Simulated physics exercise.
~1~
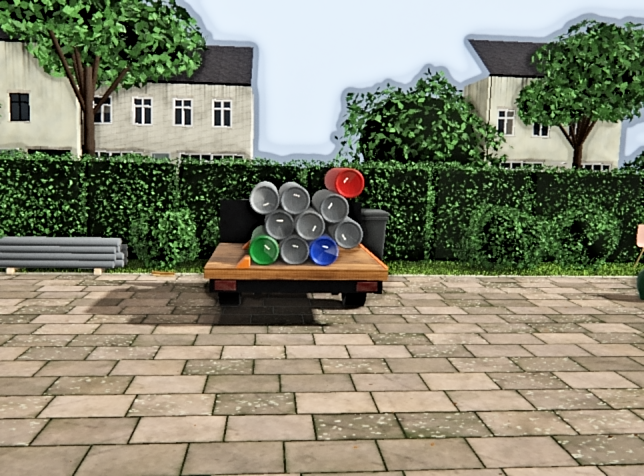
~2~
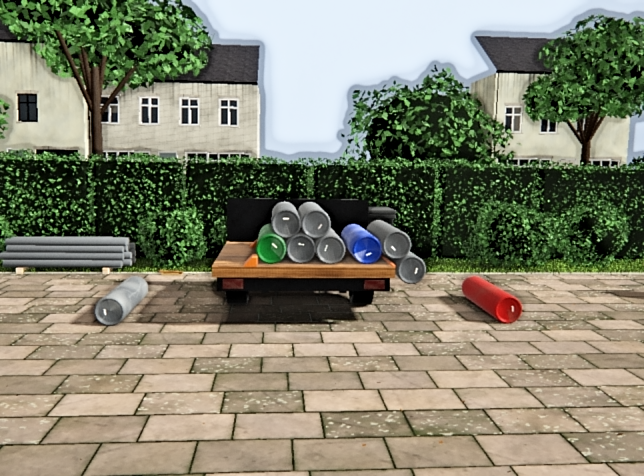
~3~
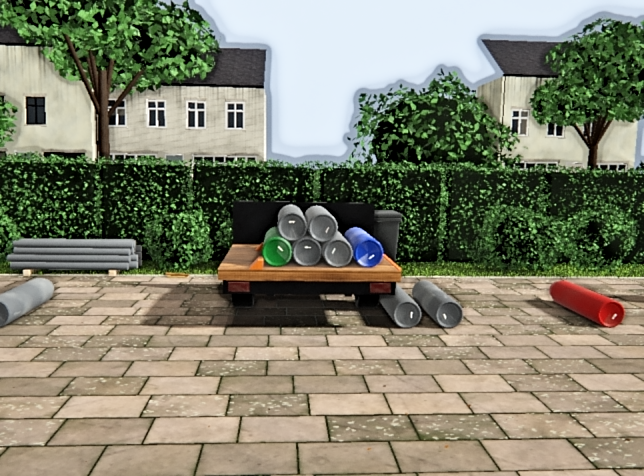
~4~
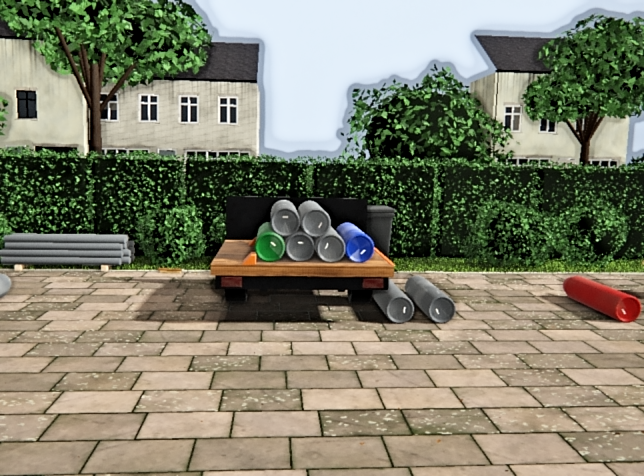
On a paved yard before a clipped hedge and pale houses, a low trailer with a wooden deck is seen from behind, in a slightly swaying view. Gas cylinders are piled on it, mostly grey, with green at the lower left, blue at the lower right and red on top. The pile gives way, and red ends up on the paving to the right while a grey one lands to the left. Two more greys drop beside the right edge as red rolls farther right. Green and blue remain aboard with the remaining greys.
